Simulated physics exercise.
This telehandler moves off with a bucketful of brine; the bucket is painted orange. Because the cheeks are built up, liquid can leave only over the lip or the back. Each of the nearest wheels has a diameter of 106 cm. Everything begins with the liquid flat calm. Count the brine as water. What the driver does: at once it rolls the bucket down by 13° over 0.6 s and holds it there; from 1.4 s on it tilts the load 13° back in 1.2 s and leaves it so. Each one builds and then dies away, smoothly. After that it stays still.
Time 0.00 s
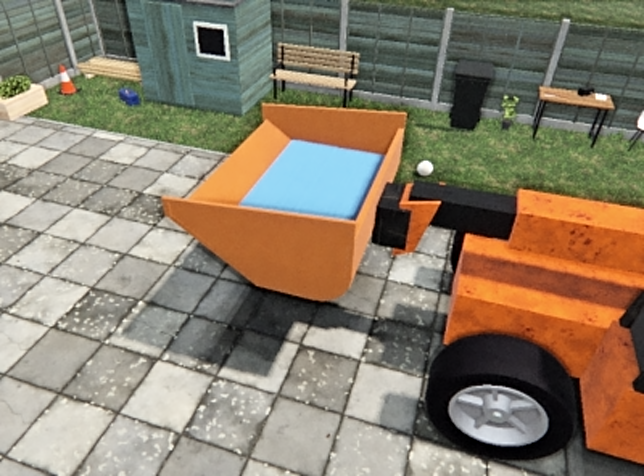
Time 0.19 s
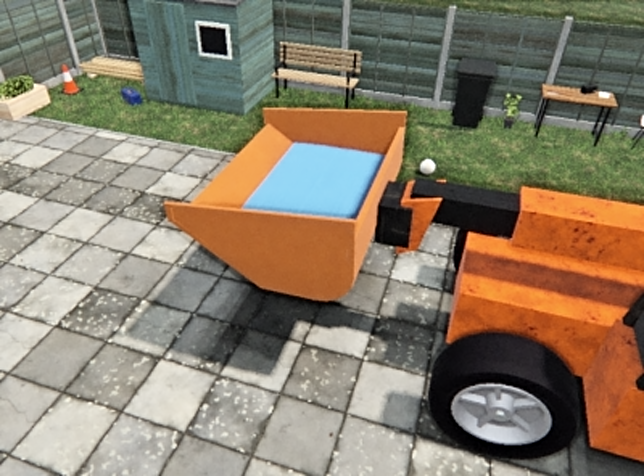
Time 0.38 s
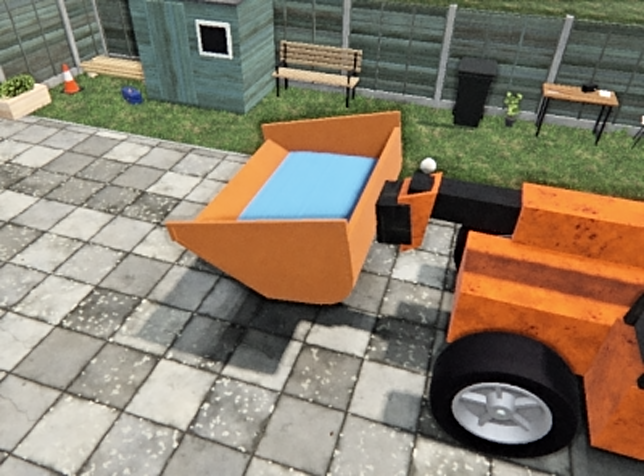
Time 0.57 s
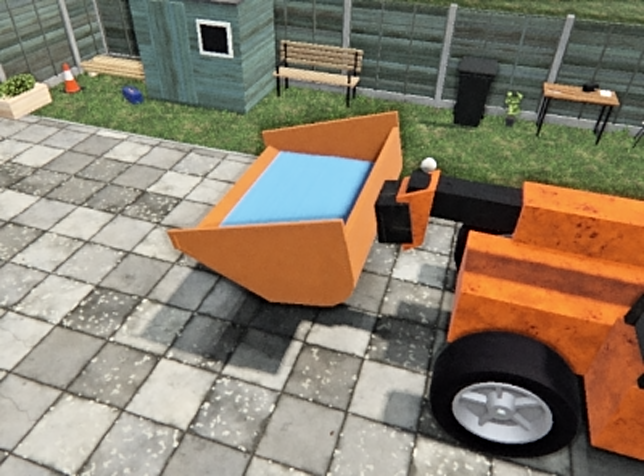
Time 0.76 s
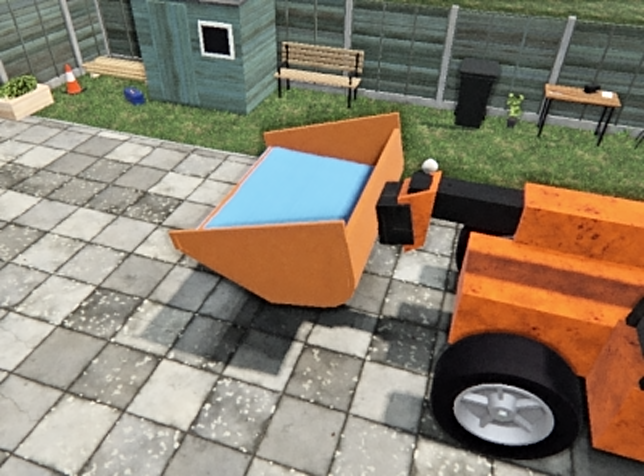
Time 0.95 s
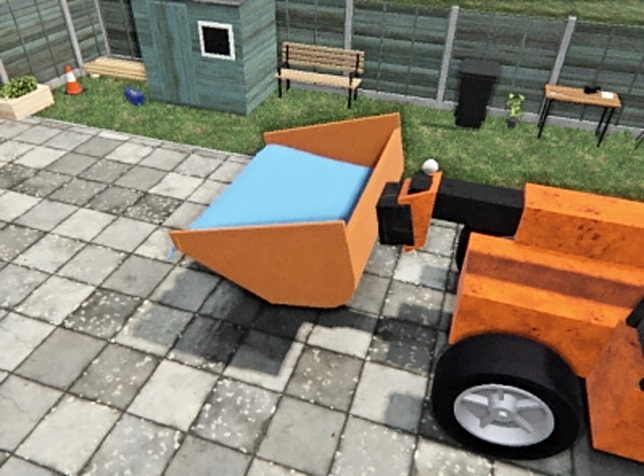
The orange bucket on the front of a telehandler dipped slightly forward on a paved patio, and the blue liquid inside slid toward the left, rising up at the lip while the vehicle barely moved.
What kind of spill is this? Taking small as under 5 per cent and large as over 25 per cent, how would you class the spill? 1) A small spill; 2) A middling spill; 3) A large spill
Answer: 2.
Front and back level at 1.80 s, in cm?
Front: 28 cm; back: 18 cm.
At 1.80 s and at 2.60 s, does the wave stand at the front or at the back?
The liquid stands at the forward end first and then at the rear end.
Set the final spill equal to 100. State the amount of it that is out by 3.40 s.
By then it's around 100 per cent.
By 1.80 s the bucket is at 10° forwards, the surface stands 18 cm at the back and 27 cm at the front; 9 per cent is out, over the front.
By 2.60 s the surface stands 30 cm at the back and 24 cm at the front; 9 per cent is out, over the front.
By 3.40 s the surface stands 21 cm at the back and 29 cm at the front; 9 per cent is out, over the front.
By 5.49 s 9 per cent is out, over the front, 37 of 436 litres.
